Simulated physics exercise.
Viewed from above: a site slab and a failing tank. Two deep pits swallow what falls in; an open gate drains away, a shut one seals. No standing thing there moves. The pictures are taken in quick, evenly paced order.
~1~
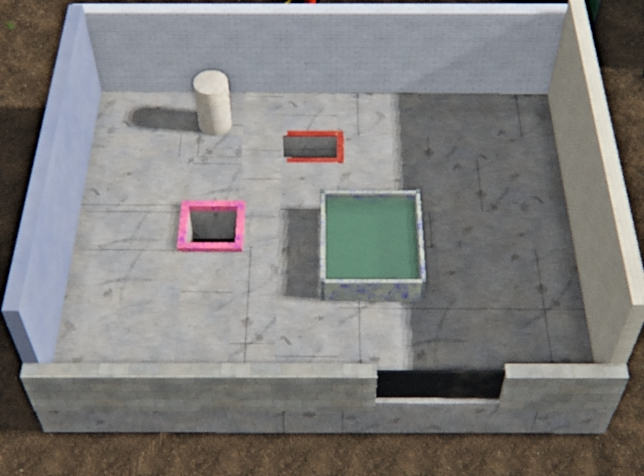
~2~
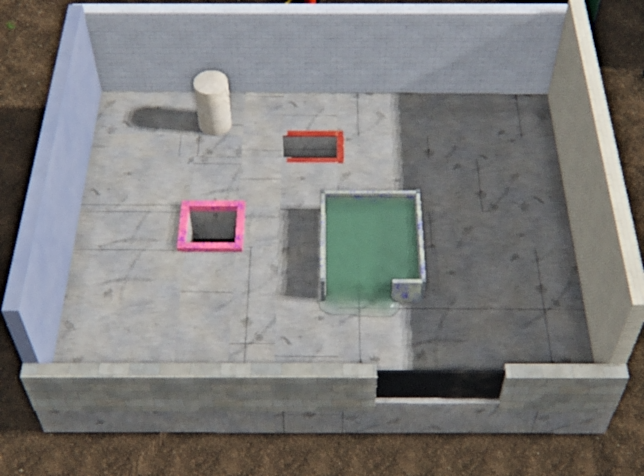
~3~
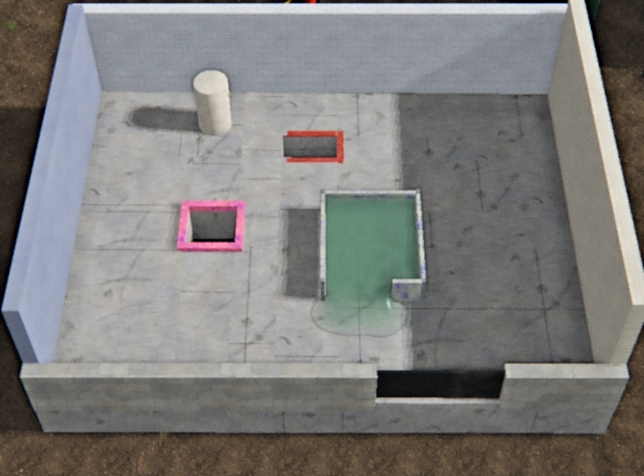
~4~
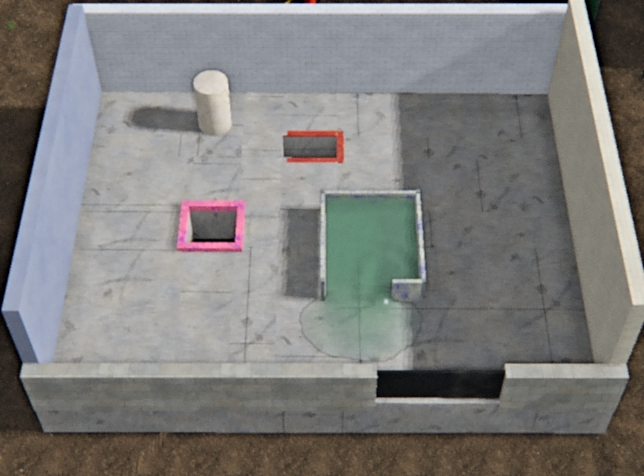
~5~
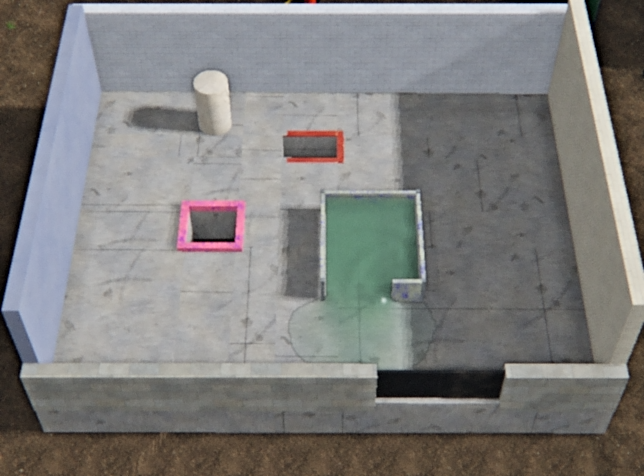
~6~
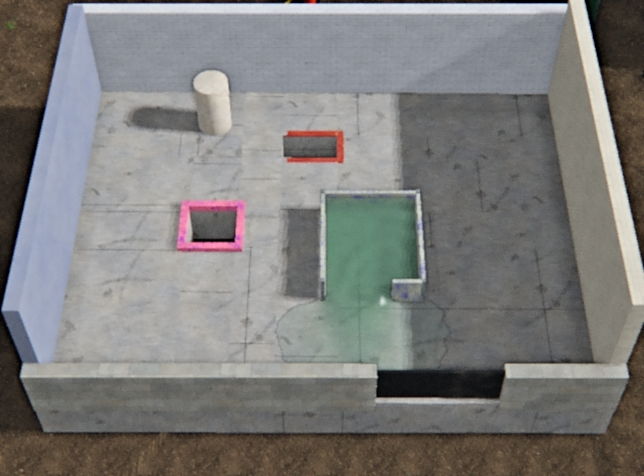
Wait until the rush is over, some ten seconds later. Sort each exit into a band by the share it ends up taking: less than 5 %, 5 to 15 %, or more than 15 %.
Bands: Gate: Less than 5 %; pink pit: Less than 5 %; red pit: Less than 5 %.
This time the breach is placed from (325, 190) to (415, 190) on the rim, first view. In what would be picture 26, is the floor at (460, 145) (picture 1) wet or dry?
Check at the given point: Inundated.
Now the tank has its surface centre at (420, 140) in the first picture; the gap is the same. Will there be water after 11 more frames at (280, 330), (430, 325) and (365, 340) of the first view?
Spot 1 wetted, spot 2 wetted, spot 3 wetted.
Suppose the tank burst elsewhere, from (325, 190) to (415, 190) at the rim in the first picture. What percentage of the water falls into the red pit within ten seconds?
Share recorded - red: 25 %.
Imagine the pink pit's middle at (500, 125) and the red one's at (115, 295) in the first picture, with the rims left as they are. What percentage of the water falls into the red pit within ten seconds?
Note: Red pit, 15 percent.
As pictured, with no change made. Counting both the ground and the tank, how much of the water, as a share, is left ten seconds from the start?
Some 100 per cent has not gone.
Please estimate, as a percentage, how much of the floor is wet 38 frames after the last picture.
My best guess is some 50 %.
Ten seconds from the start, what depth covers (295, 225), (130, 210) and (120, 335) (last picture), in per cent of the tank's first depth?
I'd put them at close to 2 per cent, then 6 per cent, then 6 per cent.
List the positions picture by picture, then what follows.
The first picture shows still water in the water tank at (372, 238).
In the second picture, the front is at (394, 308), out from the gap at (358, 294).
In the third picture, the front is at (399, 320), out from the gap at (358, 294).
In the fourth picture, the front is at (381, 355), out from the gap at (358, 294).
In the fifth picture, the front is at a hidden place, out from the gap at (358, 295).
In the sixth picture, the front is at a hidden place, out from the gap at (358, 294).
A moment on, water covers 10 % of the floor; the gate 0 %, the pink pit 0 %, the red pit 0 %.
Next, water covers 15 % of the floor; the gate 0 %, the pink pit 0 %, the red pit 0 %.
Then, water covers 30 % of the floor; the gate 0 %, the pink pit 0 %, the red pit 0 %.
Later, water covers 50 % of the floor; the gate 0 %, the pink pit 0 %, the red pit 0 %.
In the end, water covers 75 % of the floor; the gate 0 %, the pink pit 0 %, the red pit 0 %.
